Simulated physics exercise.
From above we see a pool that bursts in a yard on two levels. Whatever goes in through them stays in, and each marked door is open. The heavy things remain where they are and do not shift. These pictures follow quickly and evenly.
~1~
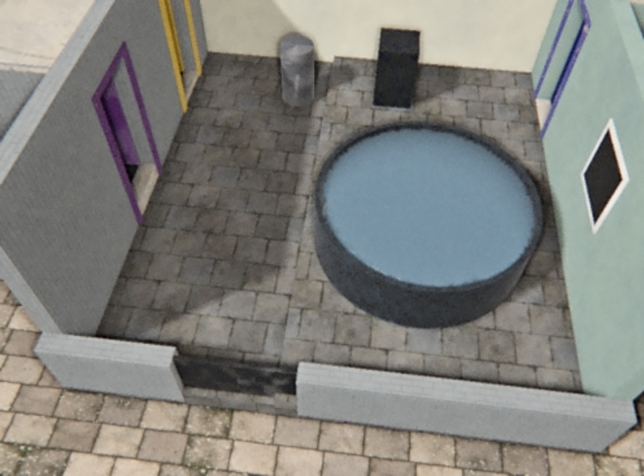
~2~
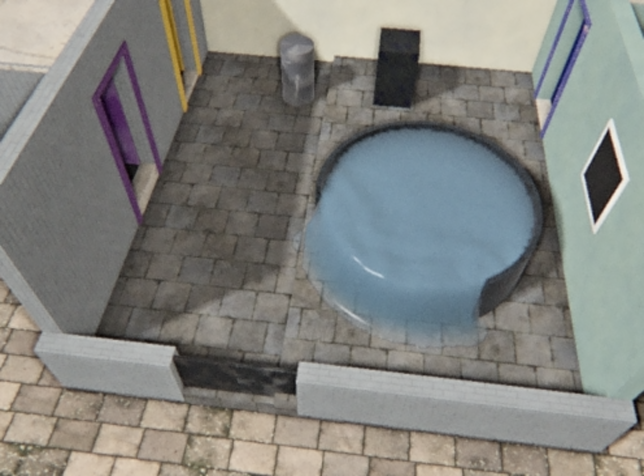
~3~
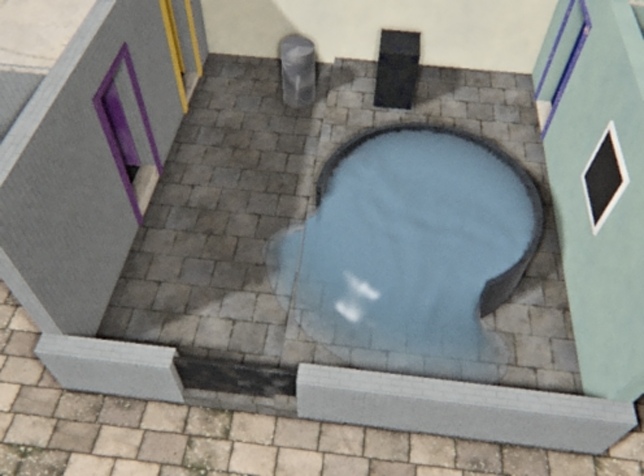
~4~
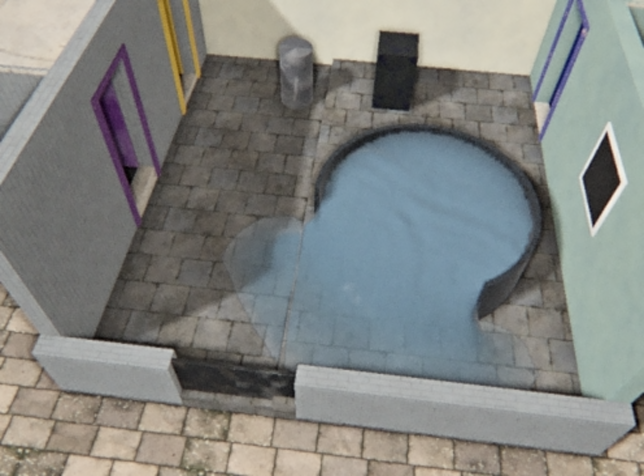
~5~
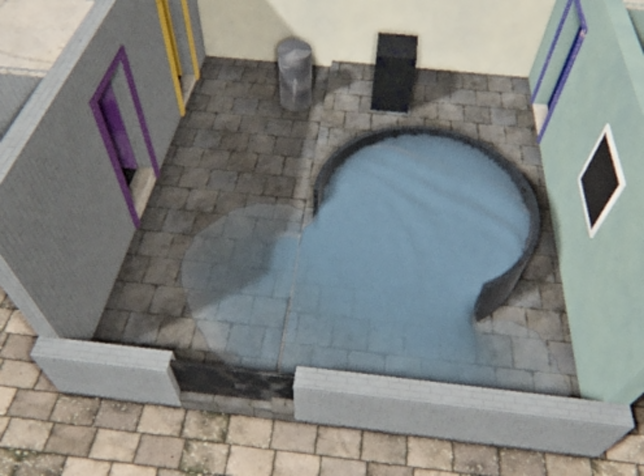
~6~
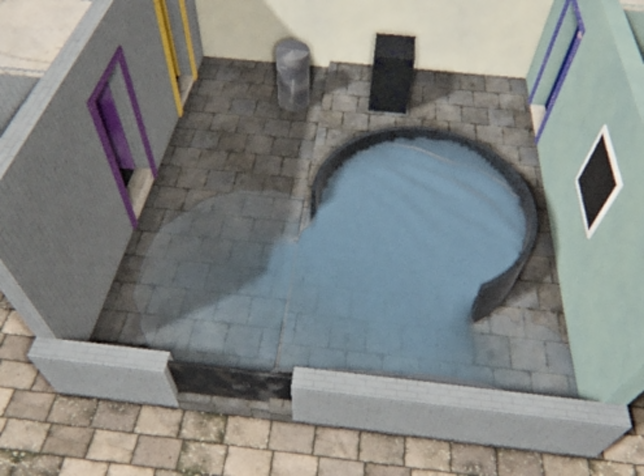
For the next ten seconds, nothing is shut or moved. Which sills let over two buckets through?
In order: The yellow door is going to be over the line; the purple door is going to be at or under the line; the blue door is going to be over the line.
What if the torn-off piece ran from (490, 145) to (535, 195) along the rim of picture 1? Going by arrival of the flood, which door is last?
It is the purple-painted one.
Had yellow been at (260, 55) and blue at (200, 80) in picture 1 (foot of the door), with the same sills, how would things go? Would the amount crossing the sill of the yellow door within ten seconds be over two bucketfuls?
The yellow overflows.
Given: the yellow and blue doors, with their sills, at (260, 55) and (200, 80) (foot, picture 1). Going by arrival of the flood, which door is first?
The purple-painted one.
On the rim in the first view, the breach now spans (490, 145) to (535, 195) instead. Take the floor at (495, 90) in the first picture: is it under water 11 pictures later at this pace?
Result: Reached.
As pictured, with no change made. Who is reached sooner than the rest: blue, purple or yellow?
I pick the purple-painted one.
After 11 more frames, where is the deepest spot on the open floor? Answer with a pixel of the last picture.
Somewhere around (94, 369).
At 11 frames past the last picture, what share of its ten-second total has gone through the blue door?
About 0 per cent.
A moment on, water covers 35 % of the floor; the yellow door not reached, the purple door wet at the sill, nothing in, the blue door not reached.
Next, water covers 40 % of the floor; the yellow door not reached, the purple door wet at the sill, nothing in, the blue door not reached.
Then, water covers 85 % of the floor; the yellow door wet at the sill, nothing in, the purple door wet at the sill, nothing in, the blue door wet at the sill, nothing in.
Later, water covers 95 % of the floor; the yellow door over two buckets in, the purple door wet at the sill, nothing in, the blue door under two buckets in.
In the end, water covers 100 % of the floor; the yellow door far over two buckets in, the purple door wet at the sill, nothing in, the blue door over two buckets in.
